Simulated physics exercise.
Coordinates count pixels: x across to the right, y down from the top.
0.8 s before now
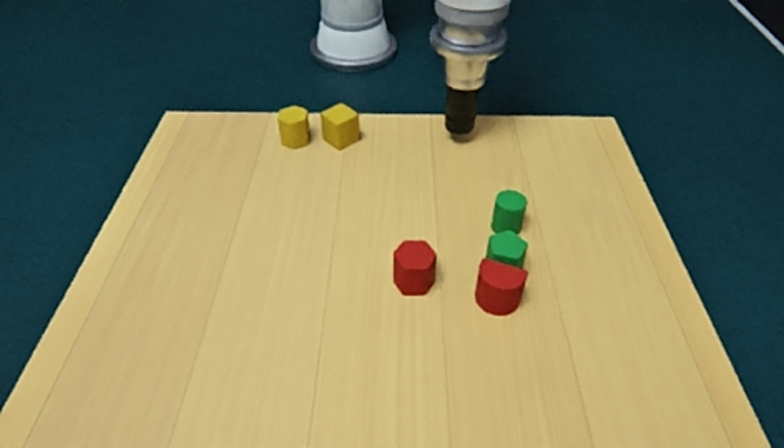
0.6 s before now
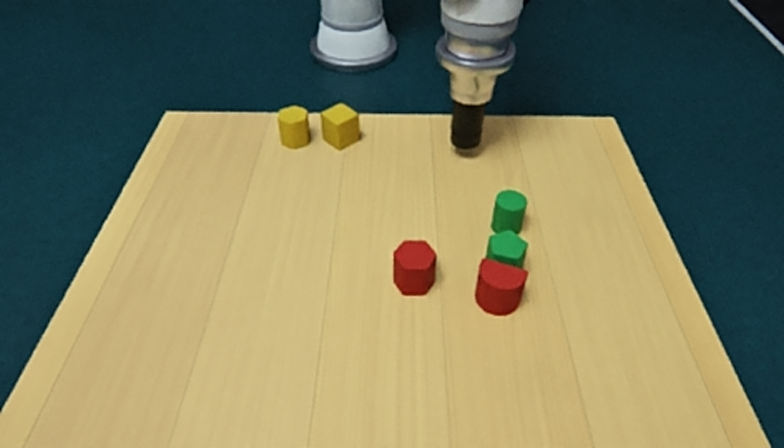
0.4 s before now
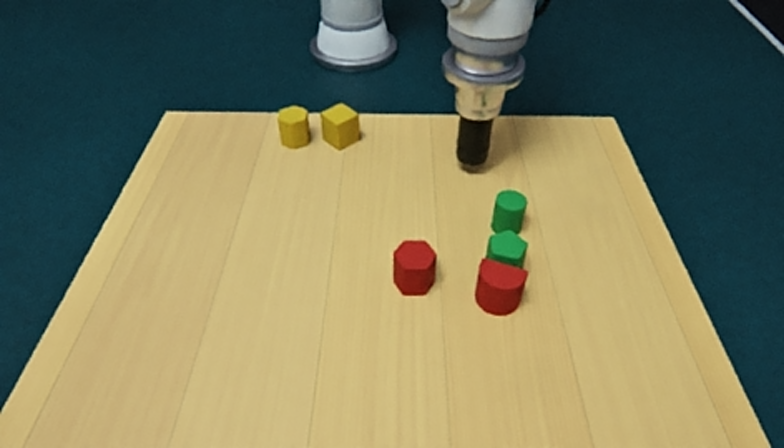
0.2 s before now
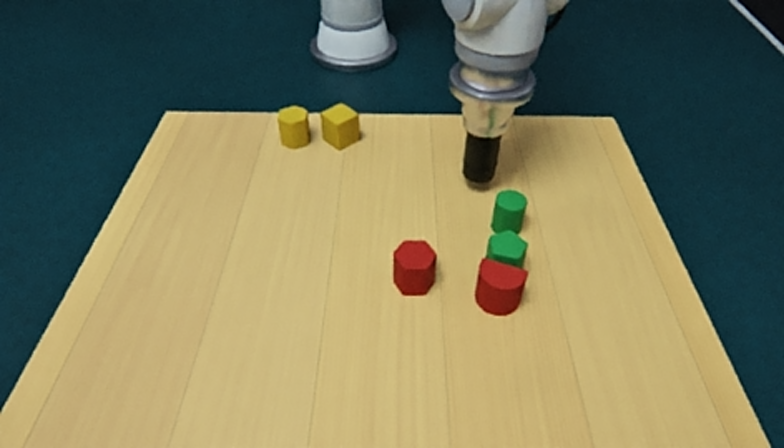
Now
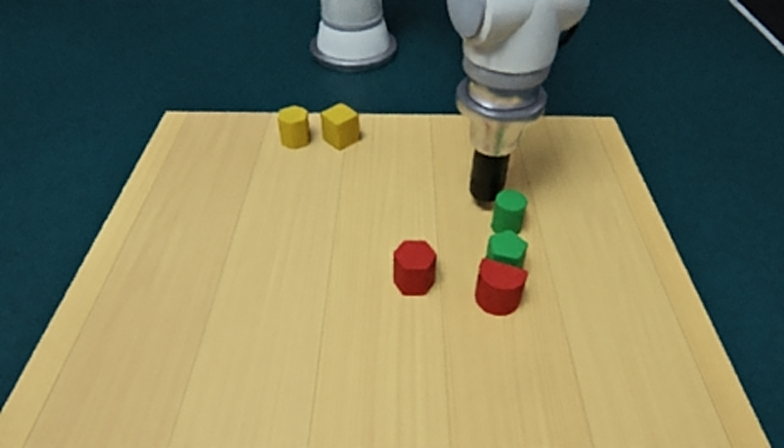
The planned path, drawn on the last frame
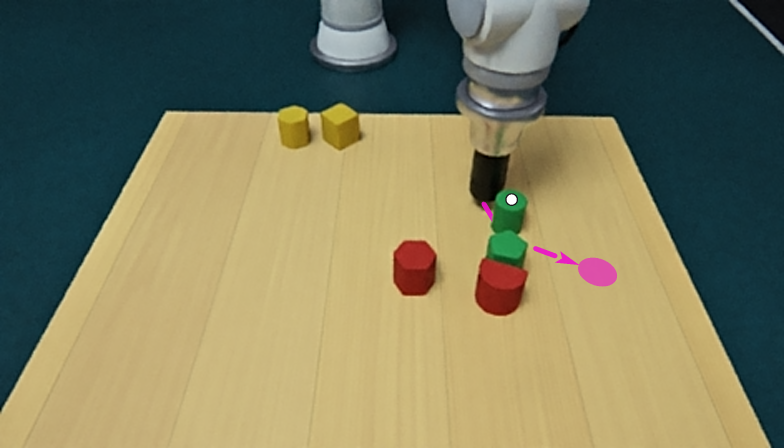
In the video, a robotic arm with a dark post moves steadily forward and slightly right over a wooden board, drawing close to a green disc, while the green, red and yellow blocks all stay still.
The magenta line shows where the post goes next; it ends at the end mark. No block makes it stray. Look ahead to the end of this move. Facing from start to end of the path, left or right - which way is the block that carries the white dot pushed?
Side: Right.
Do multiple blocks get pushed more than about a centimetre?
No, that is not how it ends up.
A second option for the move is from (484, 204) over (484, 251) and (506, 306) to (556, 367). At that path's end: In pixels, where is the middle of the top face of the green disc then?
The top centre is at (524, 219).
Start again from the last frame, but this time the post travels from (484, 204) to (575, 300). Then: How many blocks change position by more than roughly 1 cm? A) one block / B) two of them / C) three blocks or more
A - one block.
The line goes from (484, 204) by way of (505, 234) and (549, 253) to (597, 272); the dot is on the green disc.
The first path, step by step. One third of the way, post (508, 222); green disc (539, 225).
Two thirds of the way, post (554, 242); green disc (582, 250).
At the end, post (602, 259); green pentagonal block unmoved; green disc (612, 272).
